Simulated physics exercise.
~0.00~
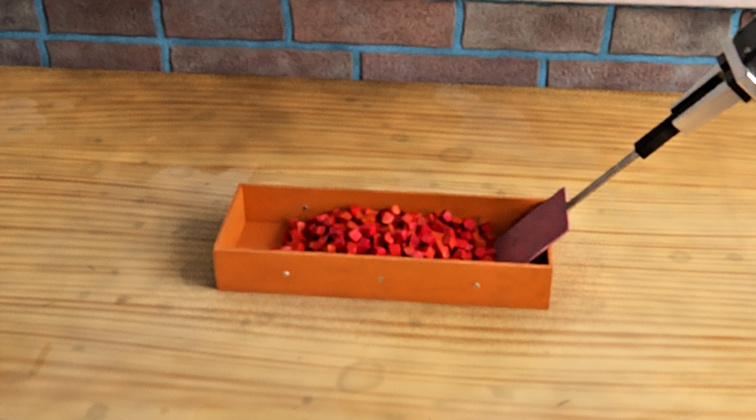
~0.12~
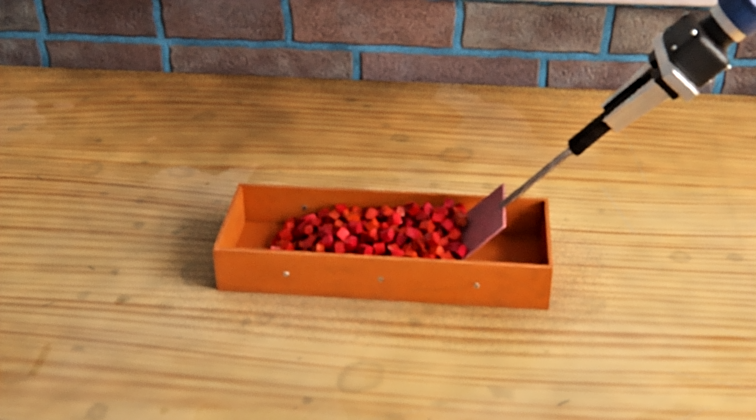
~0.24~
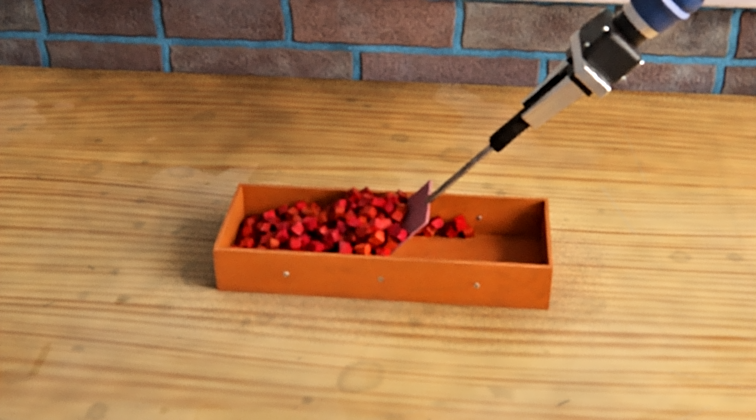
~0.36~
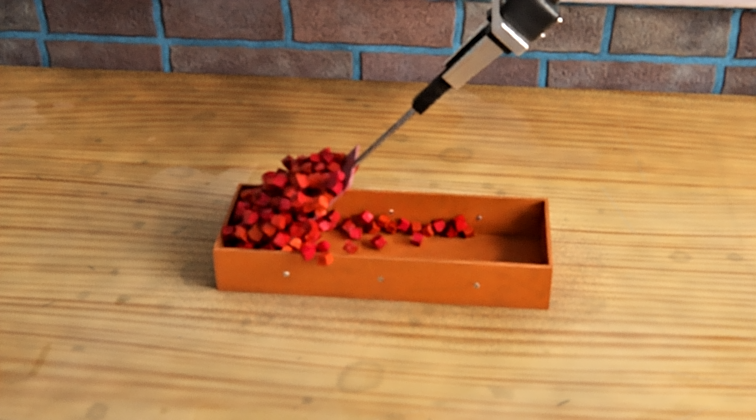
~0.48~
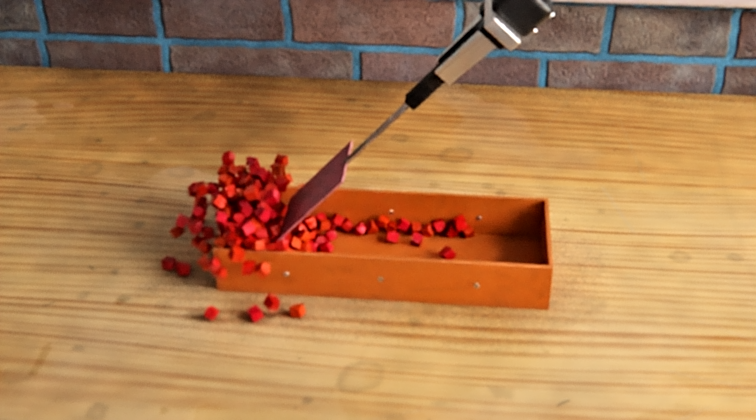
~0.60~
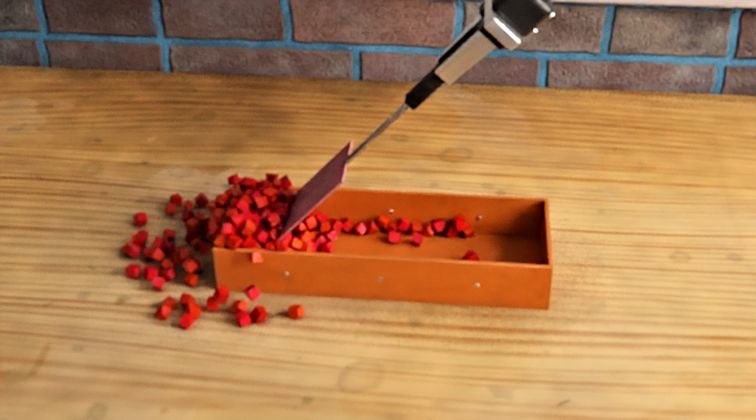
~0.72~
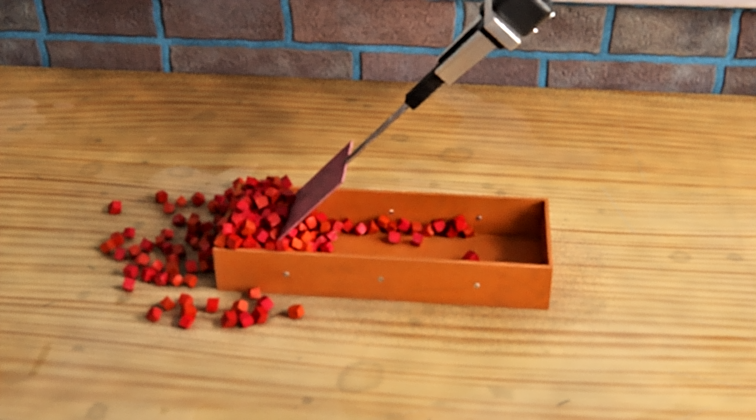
On a wooden table, a robot's paddle pushes red cubes left, spilling some outside the trough.
